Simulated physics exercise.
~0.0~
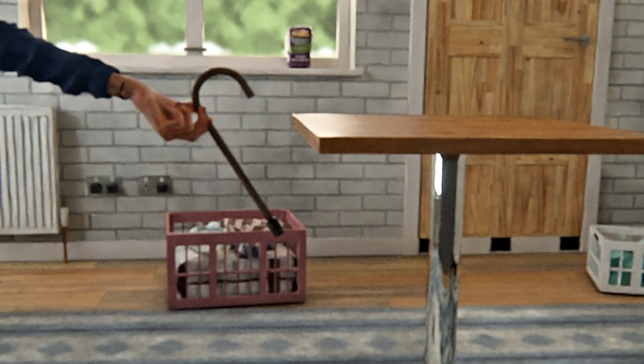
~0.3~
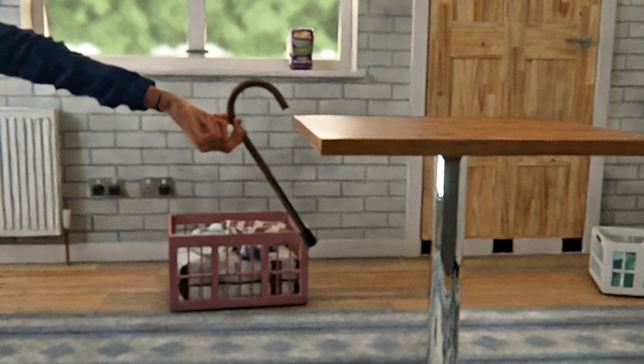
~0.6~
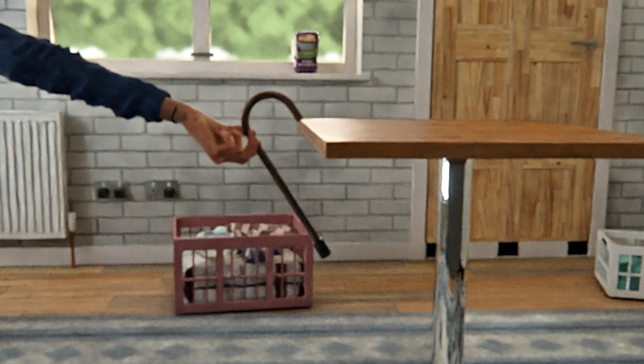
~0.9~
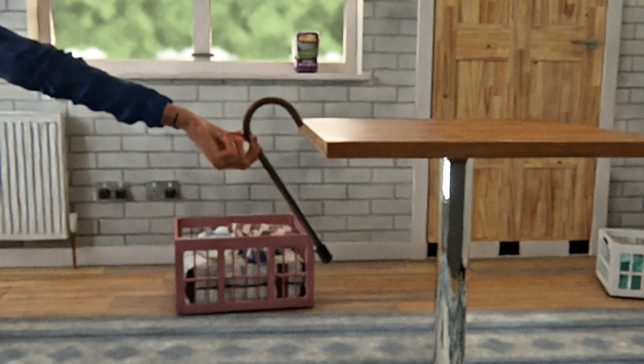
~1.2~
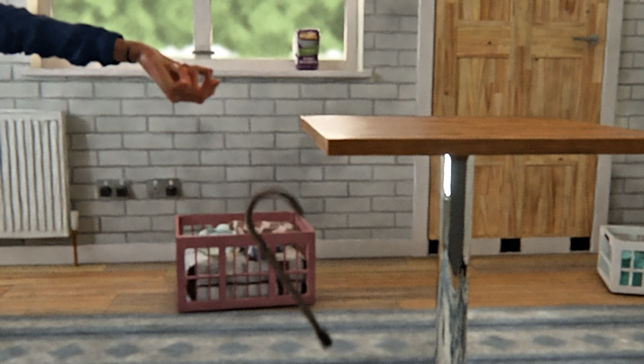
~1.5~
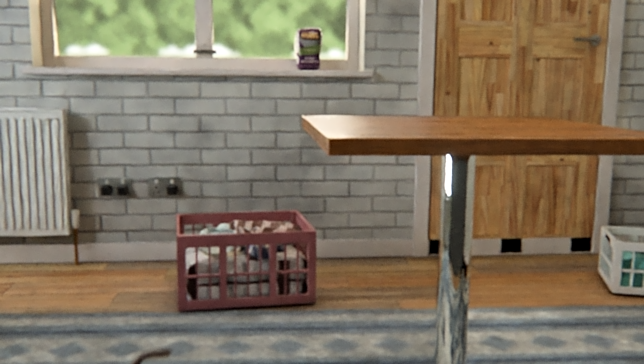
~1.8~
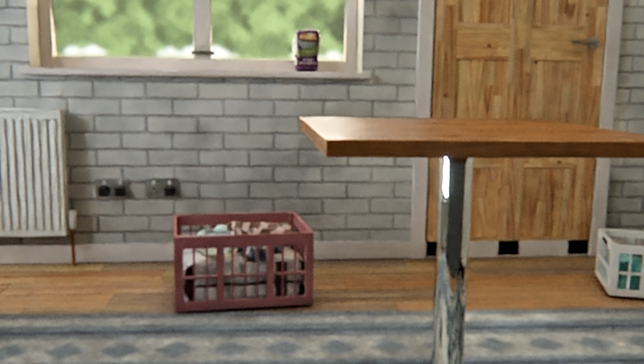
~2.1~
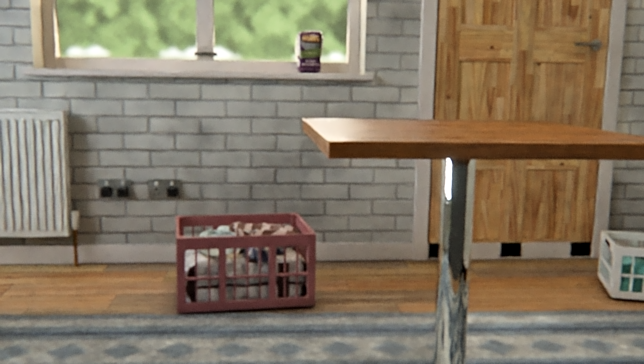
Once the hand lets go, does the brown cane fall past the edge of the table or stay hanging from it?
The brown cane falls past the edge of the table and drops down out of view.
A brown cane with a curved handle was moved right by a hand until its hook met the edge of a wooden table, but when the hand let go and drew back, the cane dropped past the edge and fell out of view.
